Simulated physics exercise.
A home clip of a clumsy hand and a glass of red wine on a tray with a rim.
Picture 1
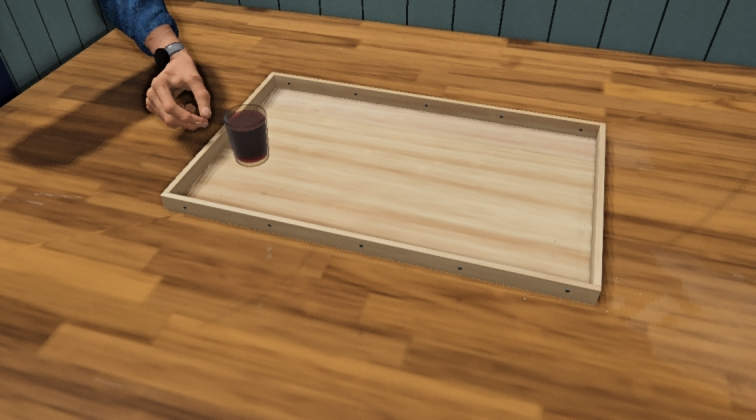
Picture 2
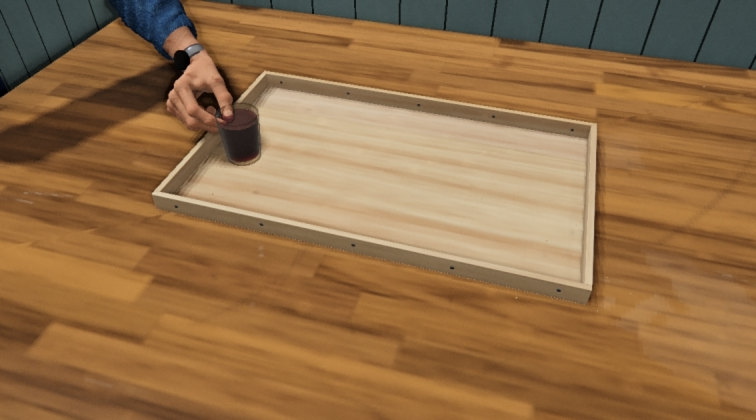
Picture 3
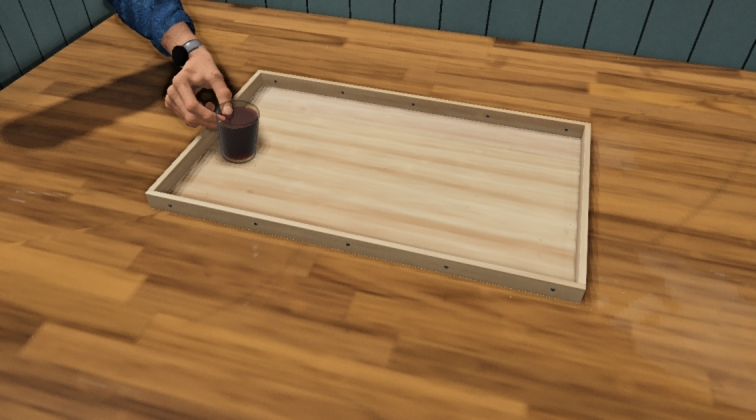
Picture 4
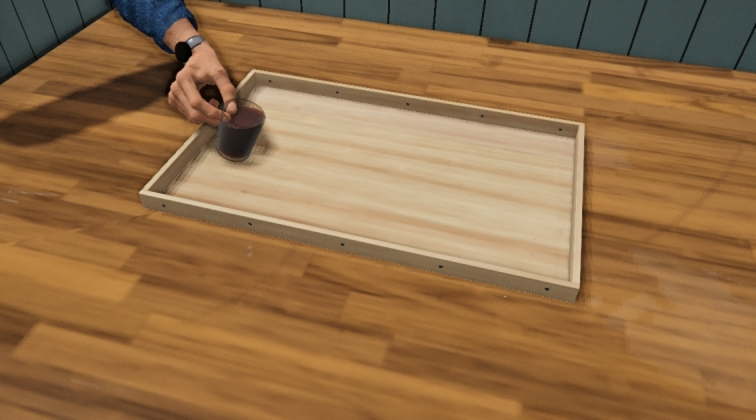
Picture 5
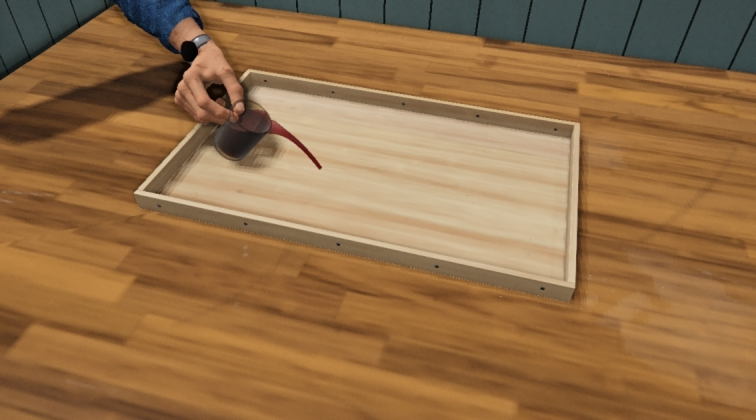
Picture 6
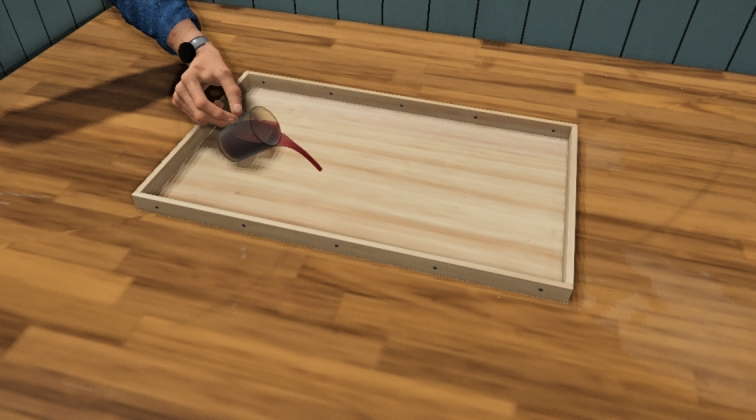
A hand reached over to a nearly full glass of red wine on a rimmed wooden tray and pushed against its side, and the glass tipped over to the right, wine streaming out over the rim.
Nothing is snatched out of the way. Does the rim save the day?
In the end it stays in the tray.
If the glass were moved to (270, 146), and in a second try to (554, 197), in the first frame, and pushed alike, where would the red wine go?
One: It keeps within the tray. Two: It gets out on to the top.
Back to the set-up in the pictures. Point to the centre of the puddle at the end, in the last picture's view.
Around (451, 191).
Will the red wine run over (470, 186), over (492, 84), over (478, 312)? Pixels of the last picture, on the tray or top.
In turn: Soaked, untouched, clear of it.
A moment on, the glass lies in the tray; the puddle covers about as much as a plate; the rim holds it.
Further on, the puddle covers about as much as a tray; the rim holds it.
When it is over, the puddle covers about as much as a tray; the rim holds it.
